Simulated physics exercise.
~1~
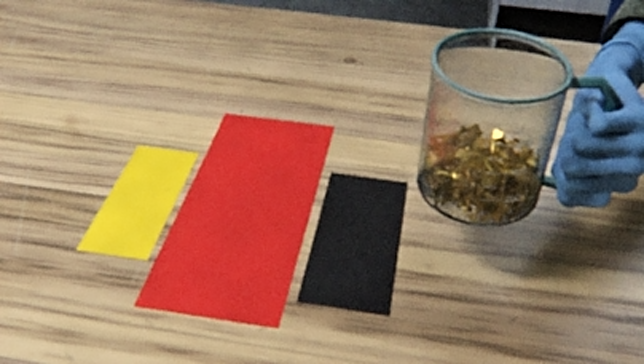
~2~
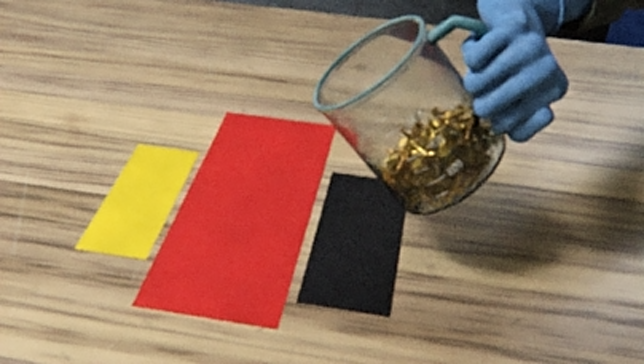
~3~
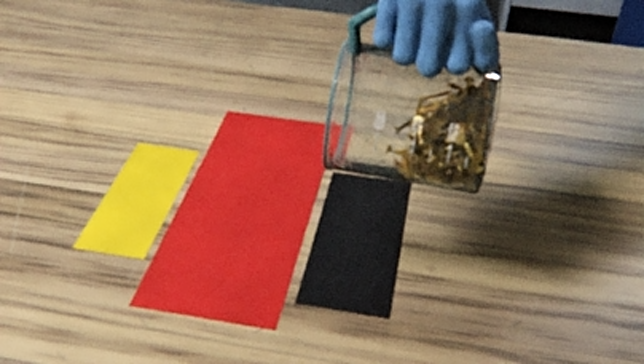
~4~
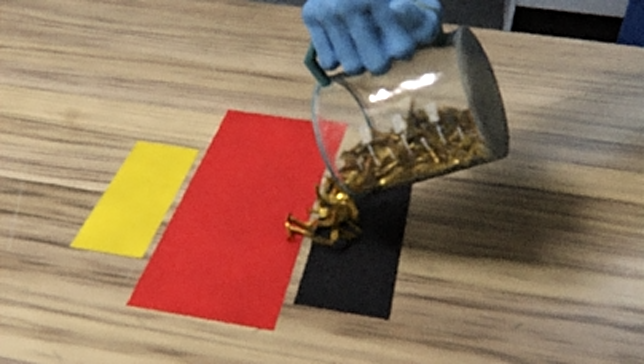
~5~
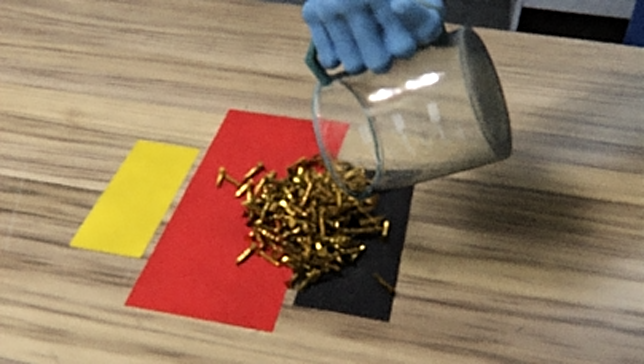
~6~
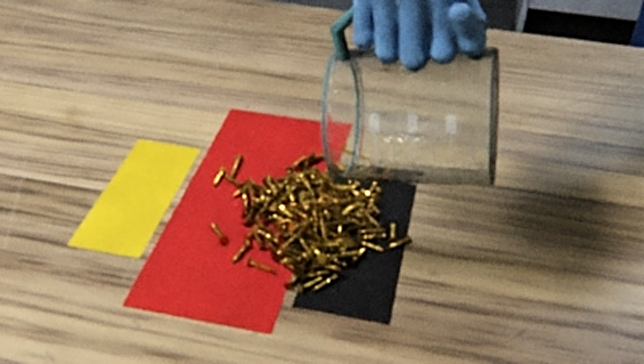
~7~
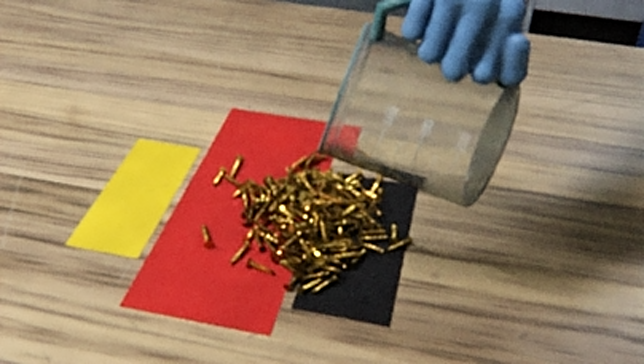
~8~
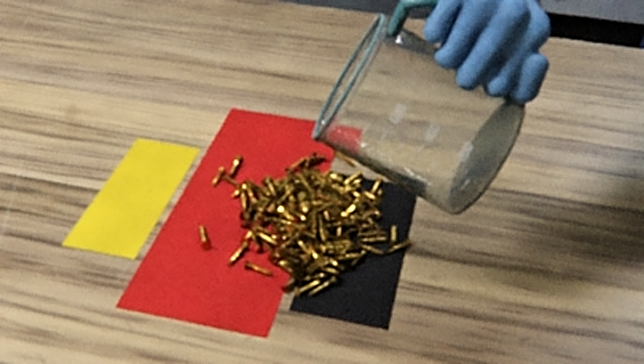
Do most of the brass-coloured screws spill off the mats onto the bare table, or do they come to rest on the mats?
They come to rest on the mats, with large shares on both the red and the black one. The yellow mat stays clear and the jug ends up empty.
